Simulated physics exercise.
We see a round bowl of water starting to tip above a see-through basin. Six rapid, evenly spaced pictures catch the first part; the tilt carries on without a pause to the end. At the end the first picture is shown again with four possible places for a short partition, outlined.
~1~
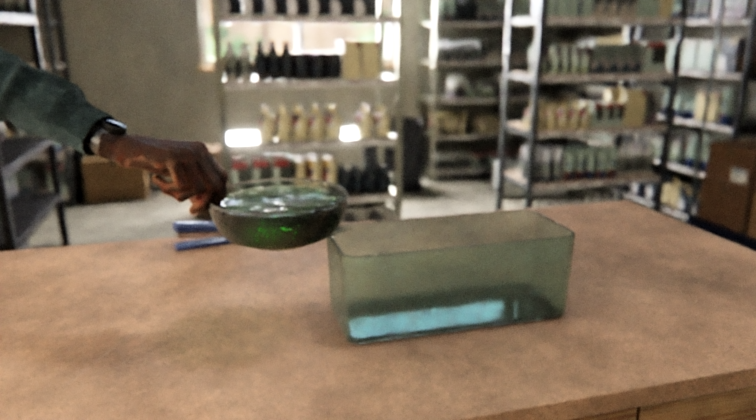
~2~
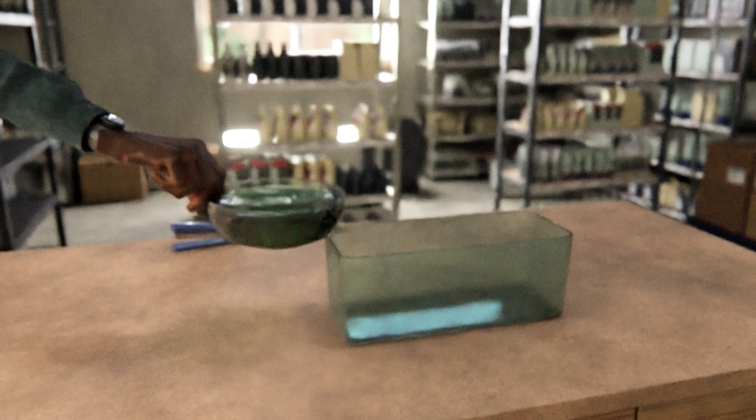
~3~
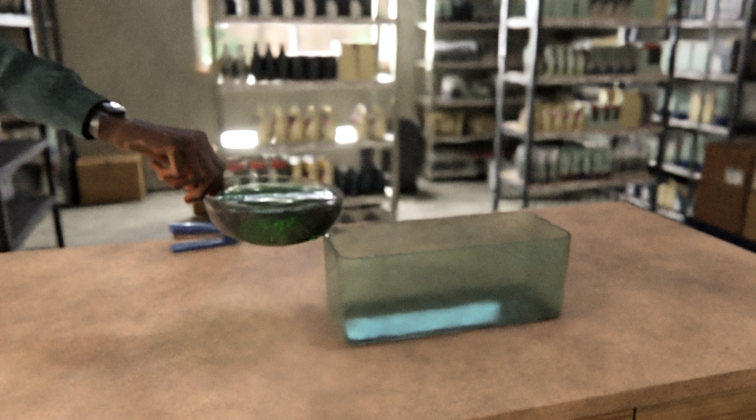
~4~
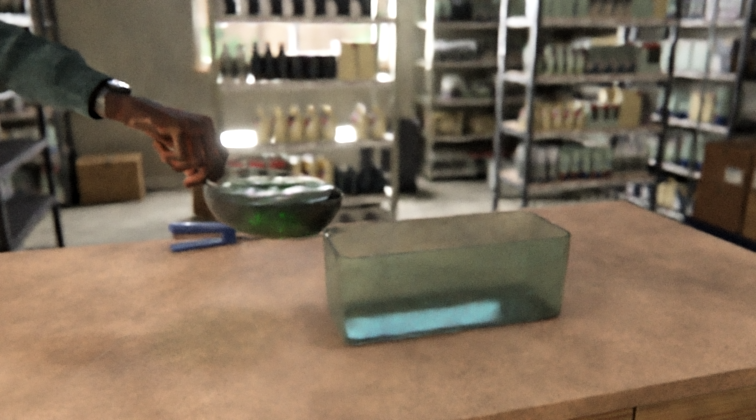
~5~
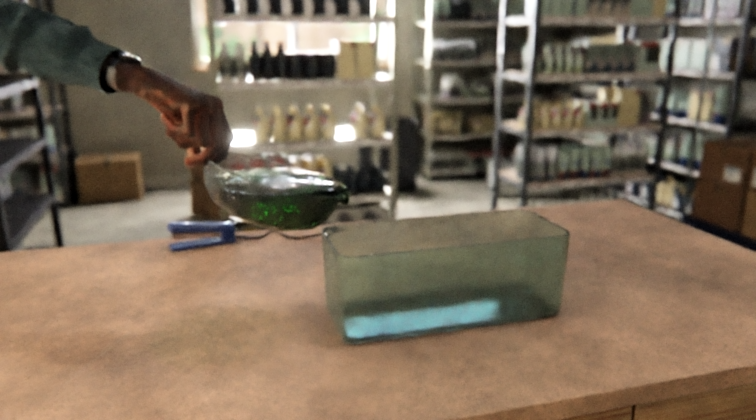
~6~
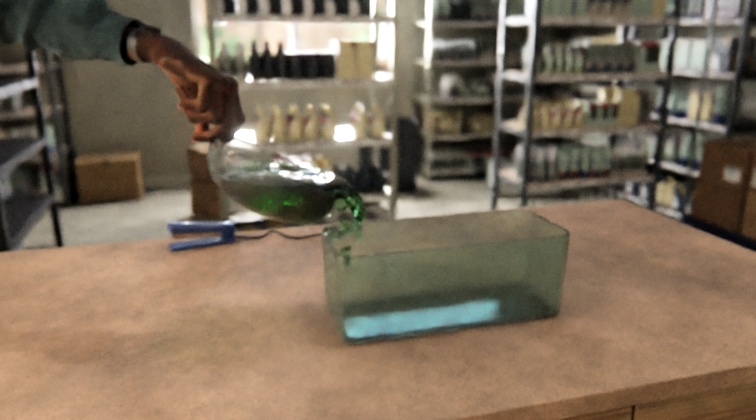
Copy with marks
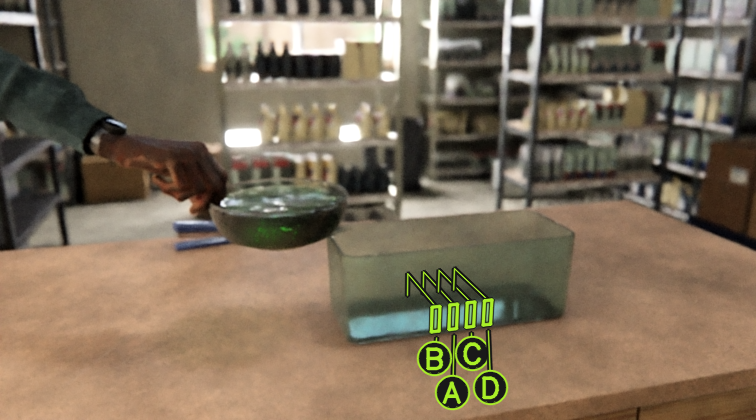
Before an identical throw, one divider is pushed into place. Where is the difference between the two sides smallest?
The answer is place B.
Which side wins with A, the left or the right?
More ends on the left.
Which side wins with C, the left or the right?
The left one.
On the marked copy, A at (454, 335); B at (436, 337); C at (471, 332); D at (488, 330).
If A is chosen, about 71 % ends left of the wall and 24 % right of it; 5 % is lost outside.
If B is chosen, about 51 % ends left of the wall and 44 % right of it; 5 % is lost outside.
If C is chosen, about 78 % ends left of the wall and 18 % right of it; 5 % is lost outside.
If D is chosen, about 78 % ends left of the wall and 17 % right of it; 5 % is lost outside.
